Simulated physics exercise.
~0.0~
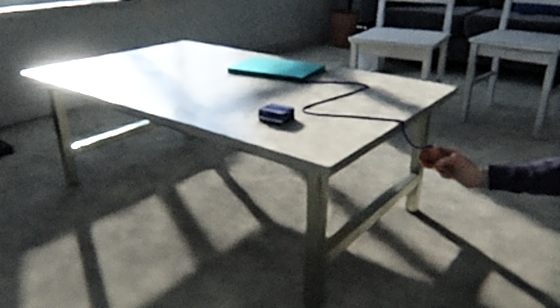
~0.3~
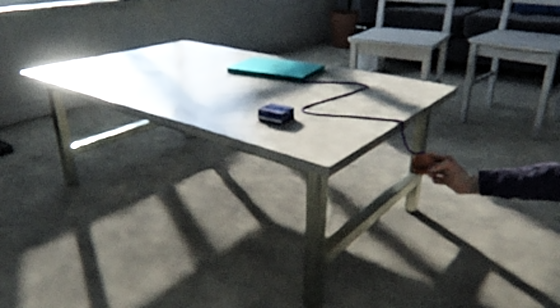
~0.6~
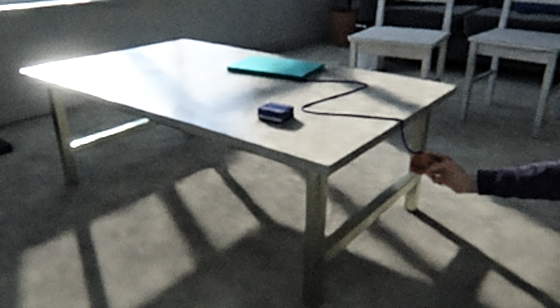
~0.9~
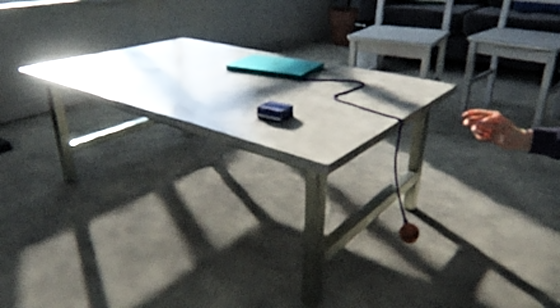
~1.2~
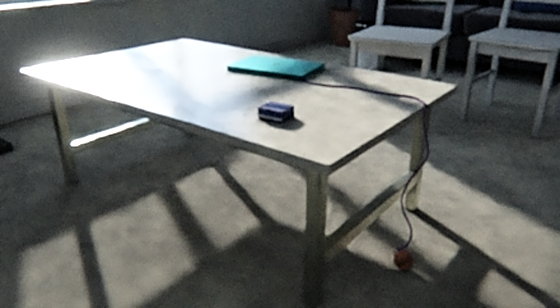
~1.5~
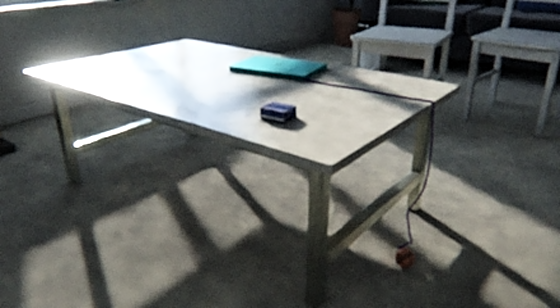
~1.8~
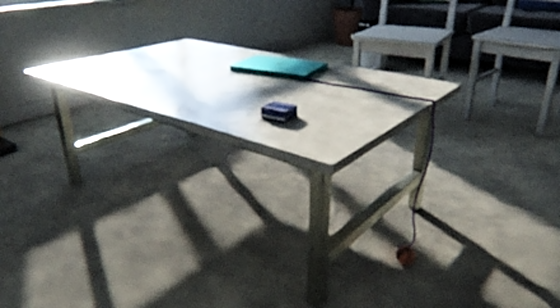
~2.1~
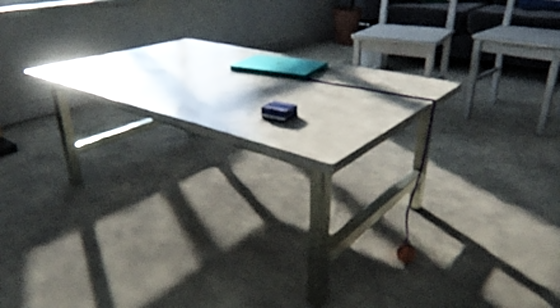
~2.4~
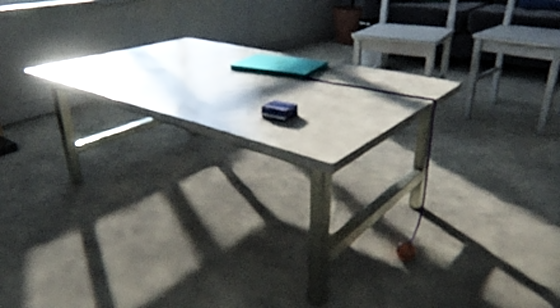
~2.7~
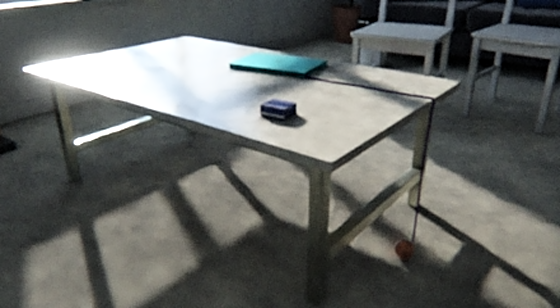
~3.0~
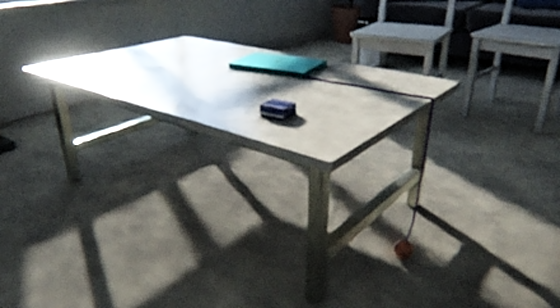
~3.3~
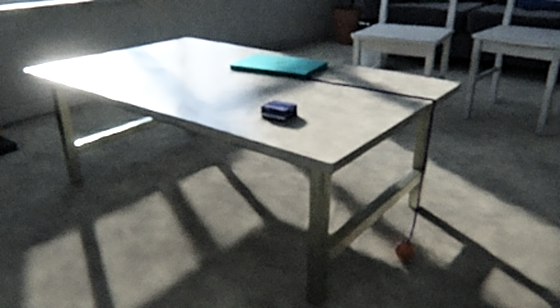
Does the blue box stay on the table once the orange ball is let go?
Yes, the blue box stays where it is on the tabletop. The orange ball drops all the way to the floor, drawing its string across the table, and the box does not follow.
